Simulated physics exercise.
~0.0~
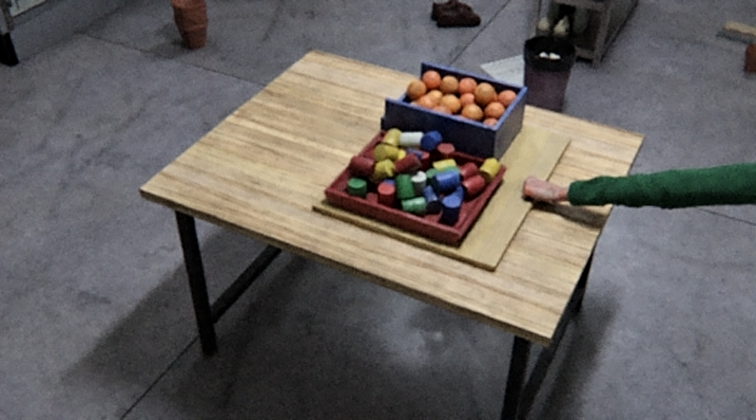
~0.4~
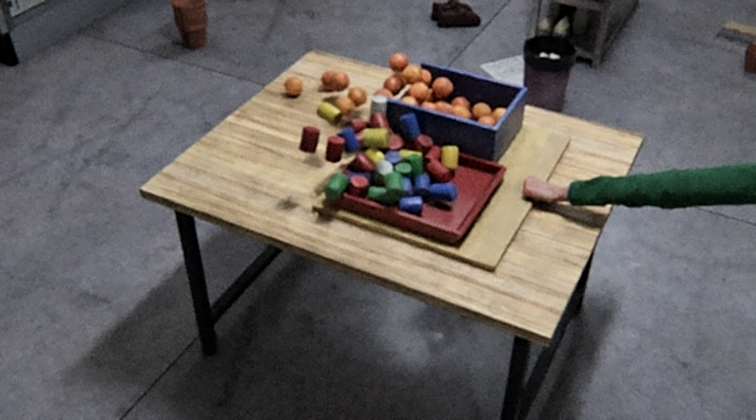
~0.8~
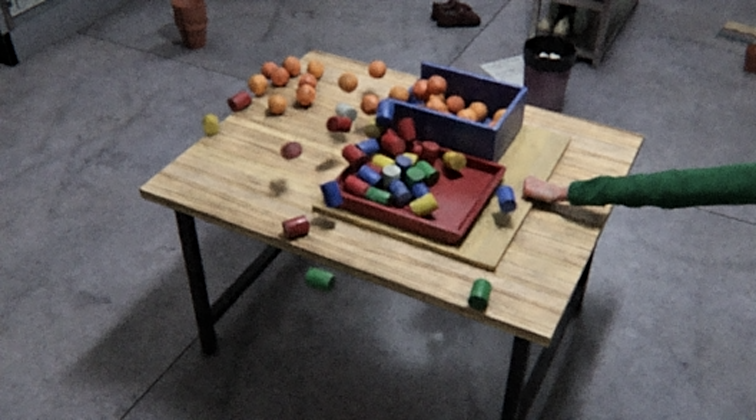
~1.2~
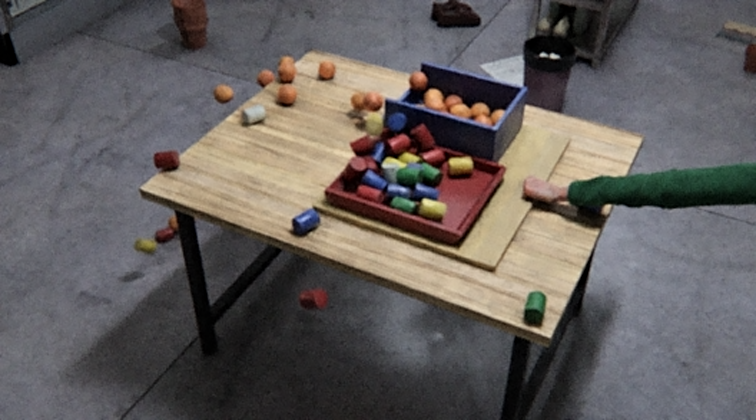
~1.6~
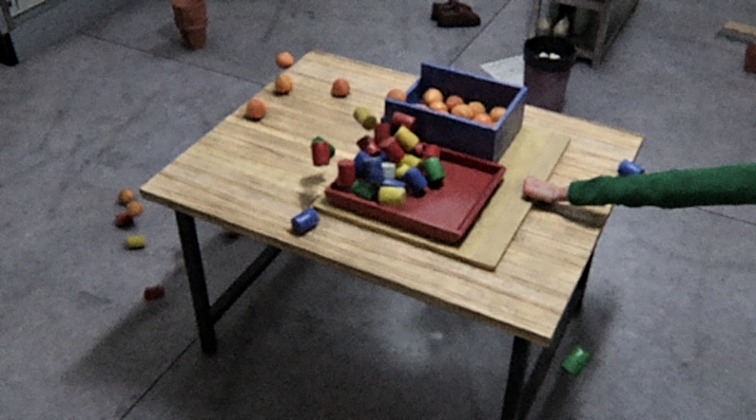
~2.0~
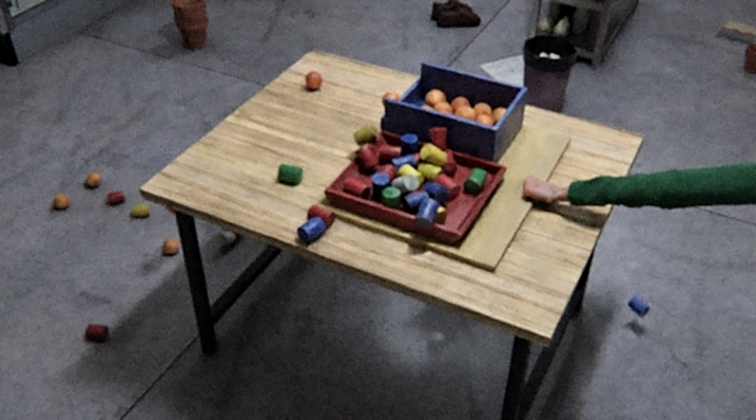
On a wooden table in a concrete-floored room, a green-sleeved arm holds the edge of a board carrying a red crate of coloured cylinders and a blue crate of oranges; pieces spill out, mostly leftward, and several drop, ending scattered on table and floor while both crates remain partly filled.
